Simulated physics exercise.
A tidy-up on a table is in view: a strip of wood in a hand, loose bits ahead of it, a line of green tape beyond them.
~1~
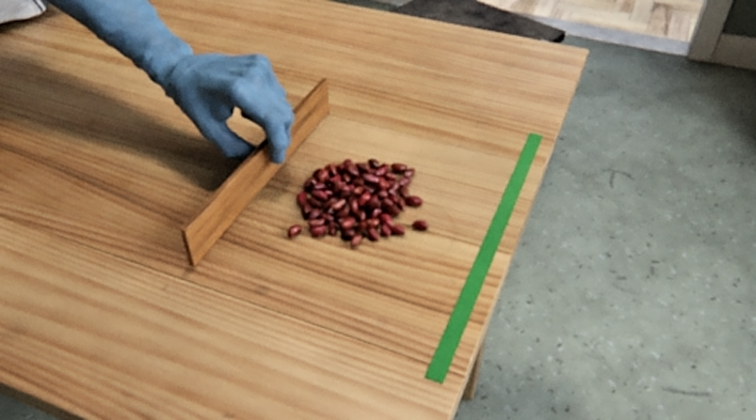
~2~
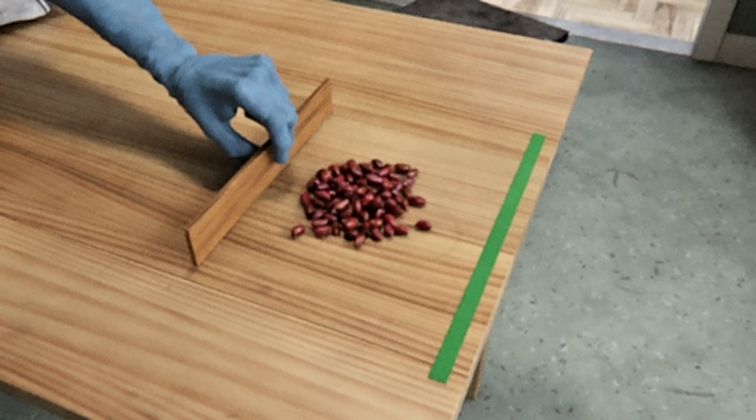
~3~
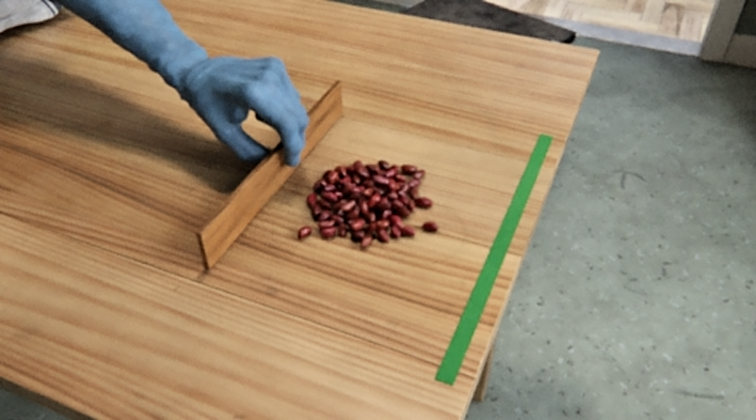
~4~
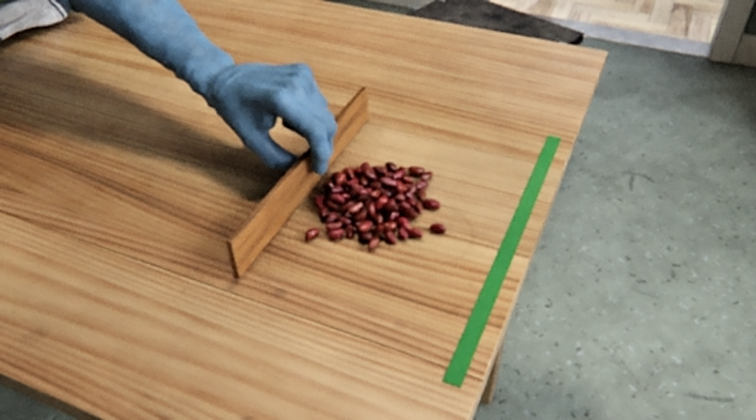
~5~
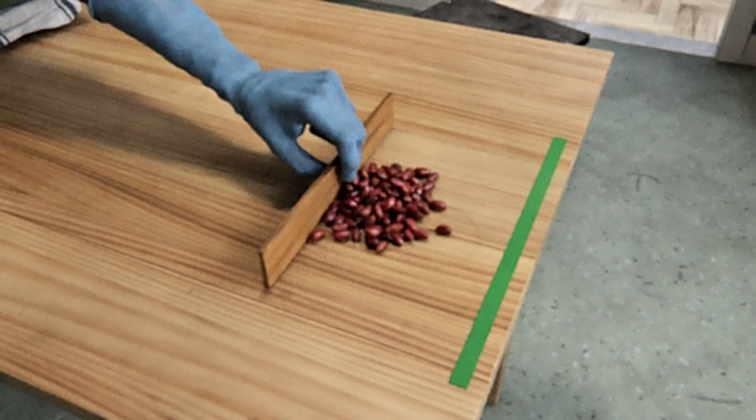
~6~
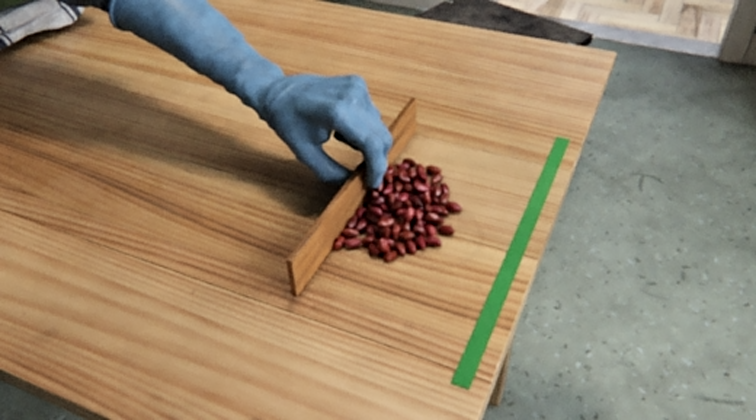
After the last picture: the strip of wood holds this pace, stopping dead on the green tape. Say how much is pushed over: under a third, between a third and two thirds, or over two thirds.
The portion that tips off outstrips two thirds.
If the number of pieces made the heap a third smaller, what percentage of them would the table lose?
That works out to something like 80 percent.
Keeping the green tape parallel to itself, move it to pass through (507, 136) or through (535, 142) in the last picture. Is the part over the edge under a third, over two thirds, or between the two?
For the first place it's under a third, and for the second it's the middle third.
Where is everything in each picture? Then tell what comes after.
The first frame shows strip of wood near (200, 233), at rest; green tape near (533, 144), right by the edge; edge at (515, 246); the heap near (354, 199), kidney beans.
The second frame shows strip of wood near (203, 233), at rest.
The third frame shows strip of wood near (215, 236); the heap near (363, 201).
The fourth frame shows strip of wood near (245, 245).
The fifth frame shows strip of wood near (275, 254); the heap near (377, 204), a little pushed along.
The sixth frame shows strip of wood near (303, 262); green tape near (560, 148); edge at (542, 251); the heap near (401, 210), all but a few pushed along.
Shortly afterwards, strip of wood still moving, near (446, 189); heap all on the table, its front near (521, 254).
Next, strip of wood stopped at the green tape; heap the bulk over the edge.
In the end, strip of wood stopped at the green tape; heap the bulk over the edge.
